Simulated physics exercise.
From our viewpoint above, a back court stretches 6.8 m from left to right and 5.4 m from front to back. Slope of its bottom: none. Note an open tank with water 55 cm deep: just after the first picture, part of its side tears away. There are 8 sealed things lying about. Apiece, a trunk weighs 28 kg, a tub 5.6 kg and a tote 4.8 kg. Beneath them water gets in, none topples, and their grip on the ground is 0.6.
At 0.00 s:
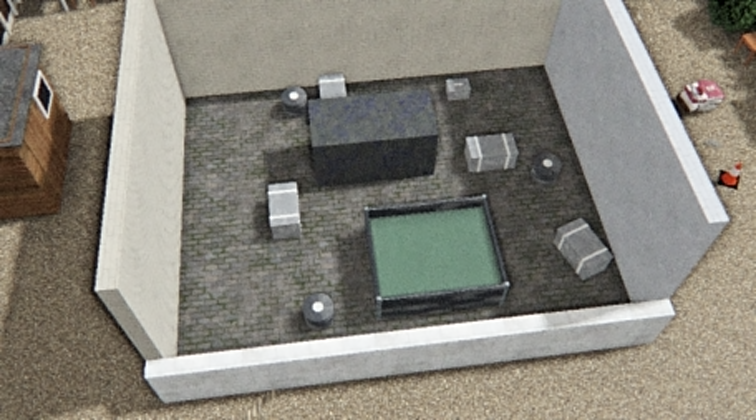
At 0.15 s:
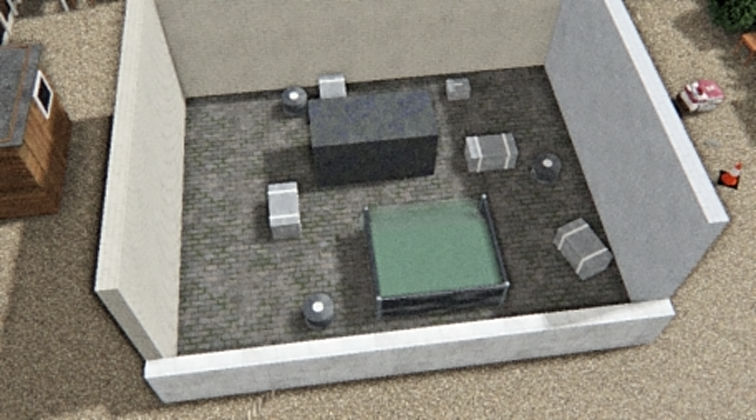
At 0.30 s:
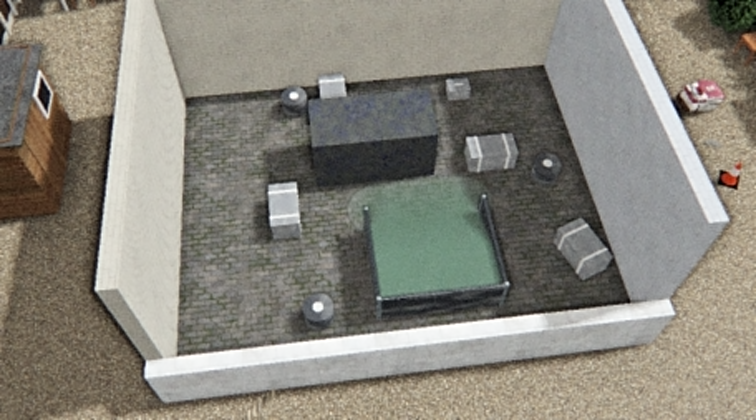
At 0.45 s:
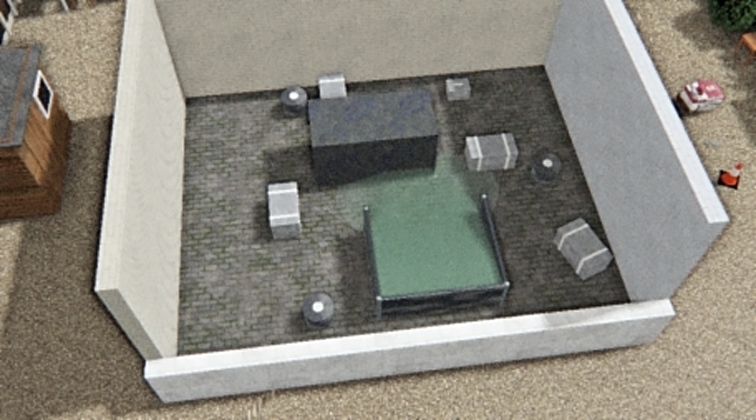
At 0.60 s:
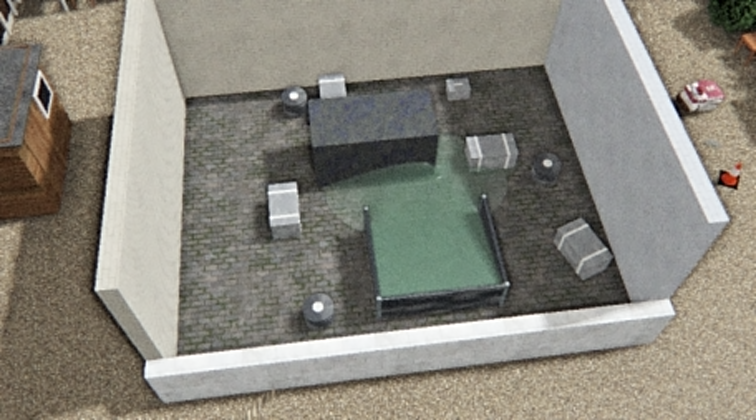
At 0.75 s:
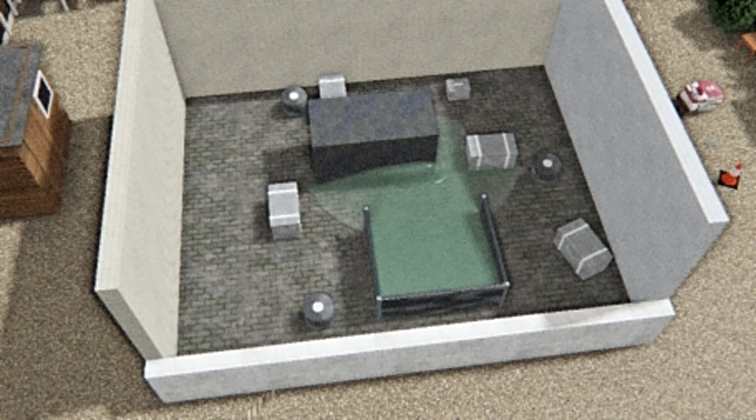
A paved back court with pale walls, set in gravel, is seen from high above by a still camera. A dark block stands near the middle behind an open tank of green water, with strapped grey boxes and round grey tubs around them, and a brown wooden shed outside at left. The tank's far side gives way, and water spreads backward in a widening fan around the block's base and the nearby box, shifting nothing.
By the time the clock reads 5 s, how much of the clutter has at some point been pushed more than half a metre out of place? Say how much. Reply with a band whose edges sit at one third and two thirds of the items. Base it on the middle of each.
Band: One third to two thirds.
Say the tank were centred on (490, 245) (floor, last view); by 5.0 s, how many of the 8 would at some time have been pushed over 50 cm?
Result: 5 of them.
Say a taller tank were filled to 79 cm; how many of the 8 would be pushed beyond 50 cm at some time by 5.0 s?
You'd get 5 in that case.
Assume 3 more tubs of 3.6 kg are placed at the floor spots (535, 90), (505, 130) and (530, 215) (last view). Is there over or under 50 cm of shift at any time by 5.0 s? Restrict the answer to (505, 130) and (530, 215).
First exceeds it, then falls shy.
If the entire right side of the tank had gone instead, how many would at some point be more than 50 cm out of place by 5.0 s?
Then it comes to 4 of them.
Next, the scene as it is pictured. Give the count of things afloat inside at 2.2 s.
That would be 1 of them.
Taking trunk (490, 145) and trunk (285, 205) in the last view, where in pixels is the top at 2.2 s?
Approx. (542, 84); approx. (218, 225).
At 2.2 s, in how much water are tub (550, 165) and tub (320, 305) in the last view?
Some 3 cm at the first, some 1 cm at the second.
After 1.1 s 0 of 8 are over 50 cm from their spots; 0 afloat.
After 2.2 s 2 of 8 are over 50 cm from their spots; 1 afloat.
After 3.5 s 3 of 8 are over 50 cm from their spots; 3 afloat.
After 5.0 s 4 of 8 are over 50 cm from their spots, and 4 have been at some point; 1 afloat.
